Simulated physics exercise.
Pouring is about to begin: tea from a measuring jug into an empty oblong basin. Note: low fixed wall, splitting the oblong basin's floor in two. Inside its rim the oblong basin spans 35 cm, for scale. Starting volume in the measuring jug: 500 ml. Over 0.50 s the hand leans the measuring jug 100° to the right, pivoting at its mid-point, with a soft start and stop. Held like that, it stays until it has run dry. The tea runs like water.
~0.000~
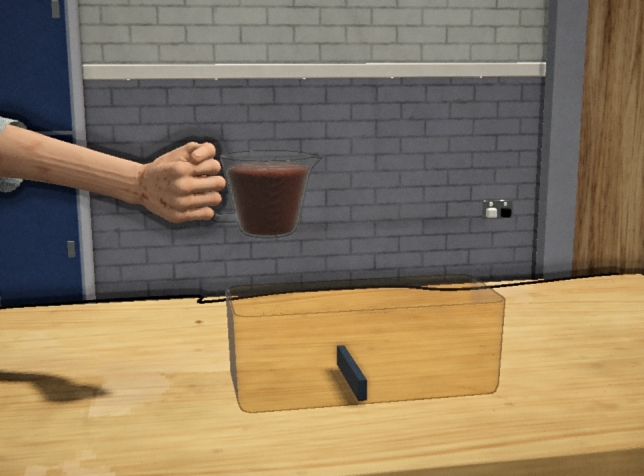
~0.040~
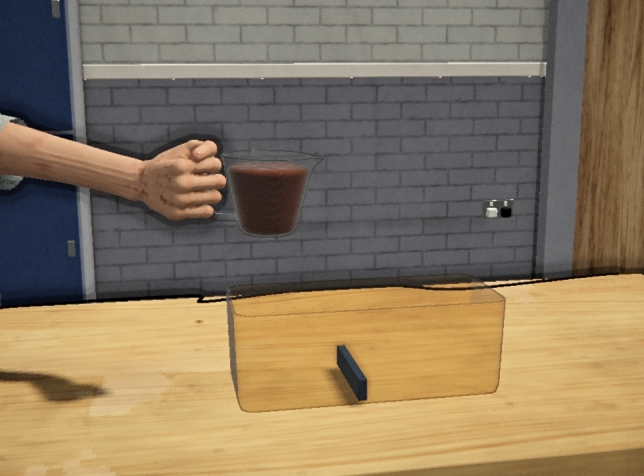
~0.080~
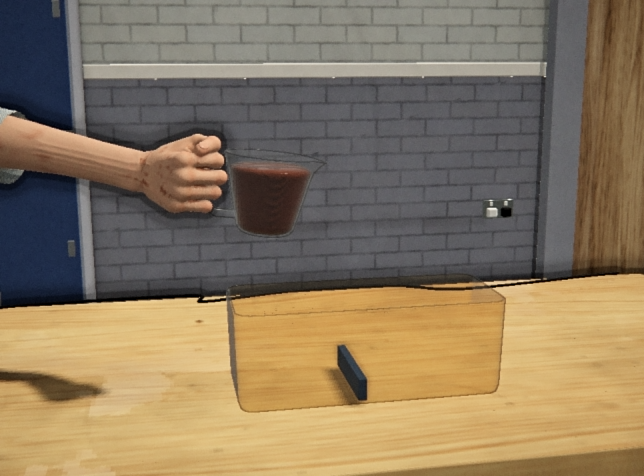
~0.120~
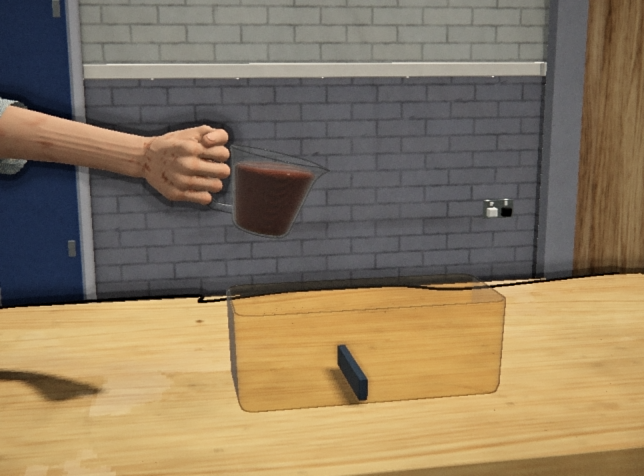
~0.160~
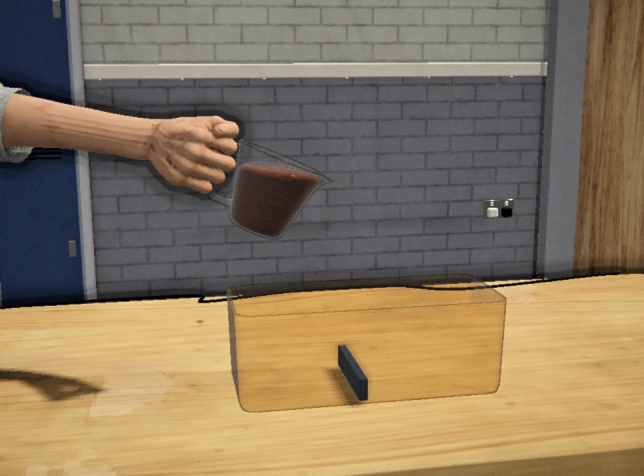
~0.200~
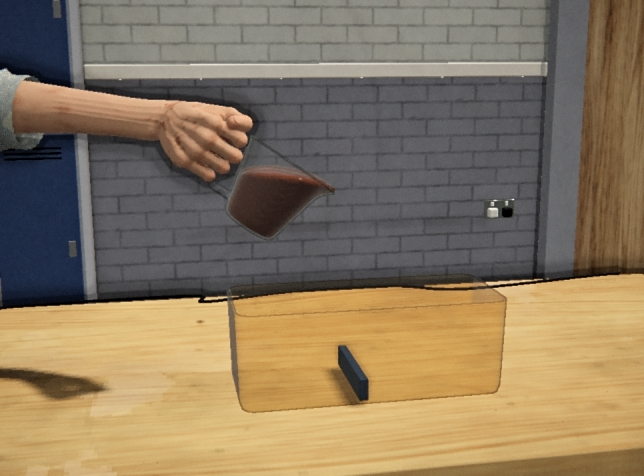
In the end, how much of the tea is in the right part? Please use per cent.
Roughly 78 percent is in the right part.
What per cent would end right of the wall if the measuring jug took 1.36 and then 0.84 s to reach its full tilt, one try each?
The first try gives 80 percent and the second 75 percent.
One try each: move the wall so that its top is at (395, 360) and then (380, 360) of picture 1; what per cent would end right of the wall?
First 10, then 20 per cent.
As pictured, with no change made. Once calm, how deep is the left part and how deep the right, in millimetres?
On the left it stands about 6 mm, on the right about 16 mm.
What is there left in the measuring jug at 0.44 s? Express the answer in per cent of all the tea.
36 %.
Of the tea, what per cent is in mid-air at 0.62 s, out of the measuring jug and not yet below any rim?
10 per cent, roughly.
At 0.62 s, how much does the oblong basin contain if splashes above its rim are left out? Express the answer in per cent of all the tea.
Near 86 per cent of the total.
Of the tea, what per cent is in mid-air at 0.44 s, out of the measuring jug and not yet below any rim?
Close to 32 per cent, I'd say.
By 0.44 s the tilt is 96° and 36 per cent is still to pour, 1 is left of the wall and 30 right of it.
By 0.62 s the tilt is 100° and 5 per cent is still to pour, 19 is left of the wall and 66 right of it.
By 0.80 s the tilt is 100° and 0 per cent is still to pour, 20 is left of the wall and 78 right of it.
By 1.00 s the tilt is 100° and 0 per cent is still to pour, 21 is left of the wall and 78 right of it.
At rest 21 per cent lies left of the wall, 78 right of it and 1 outside.
